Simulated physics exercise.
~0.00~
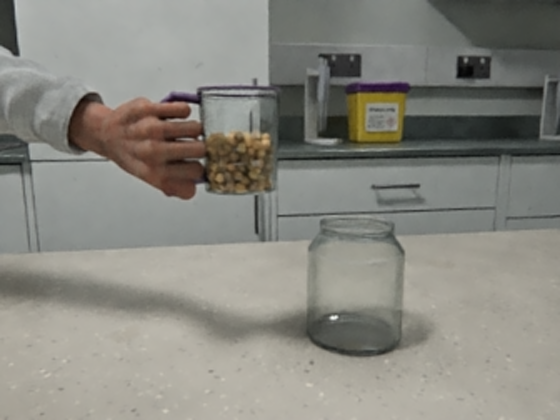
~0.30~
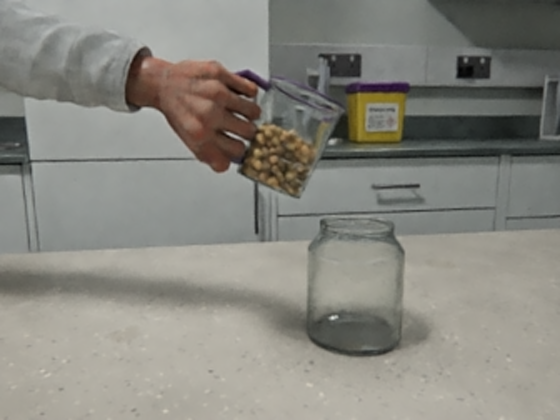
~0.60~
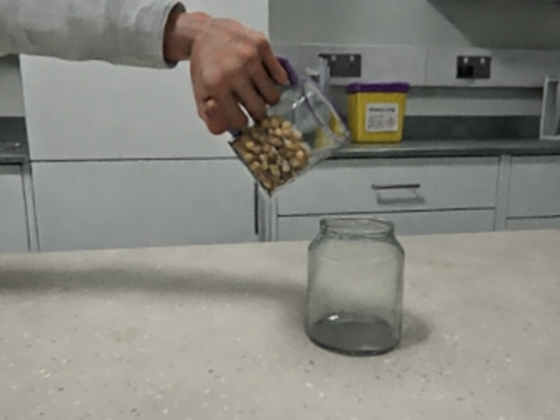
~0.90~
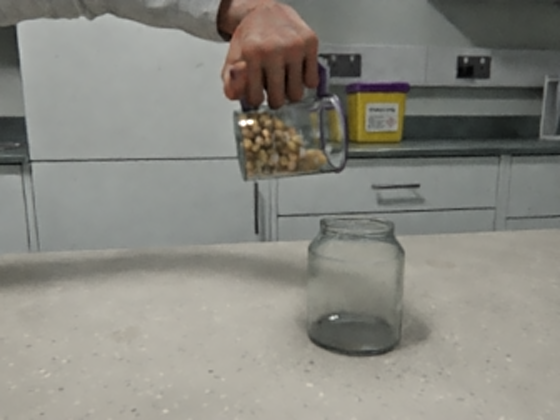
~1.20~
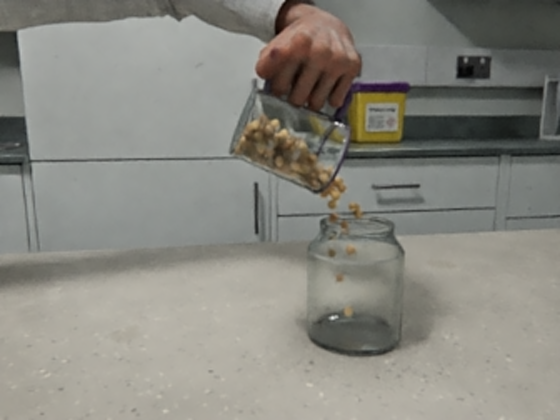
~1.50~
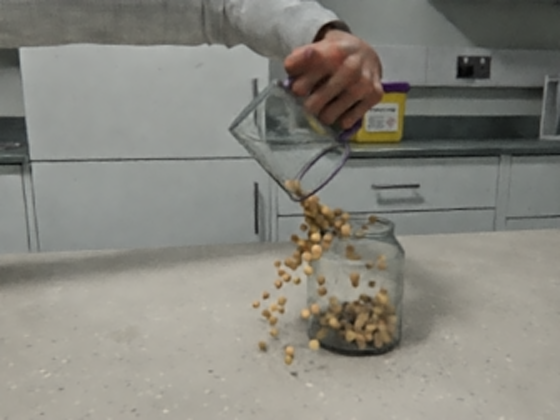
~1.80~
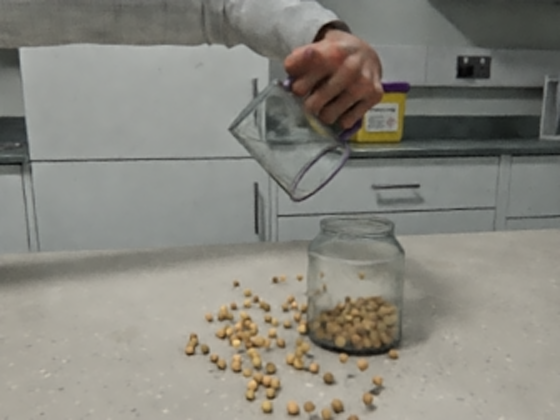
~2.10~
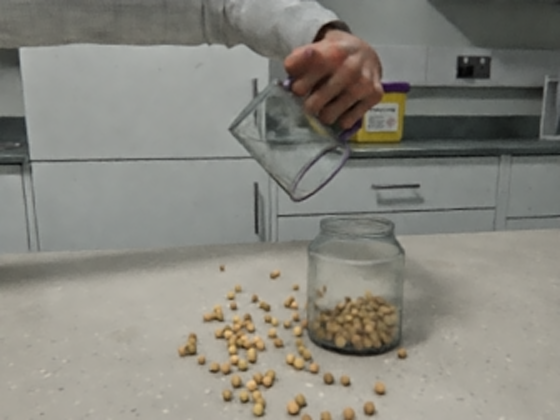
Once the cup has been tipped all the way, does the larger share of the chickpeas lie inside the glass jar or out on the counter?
The larger share lies inside the glass jar, although a good number are scattered over the counter and hardly any stay in the cup.
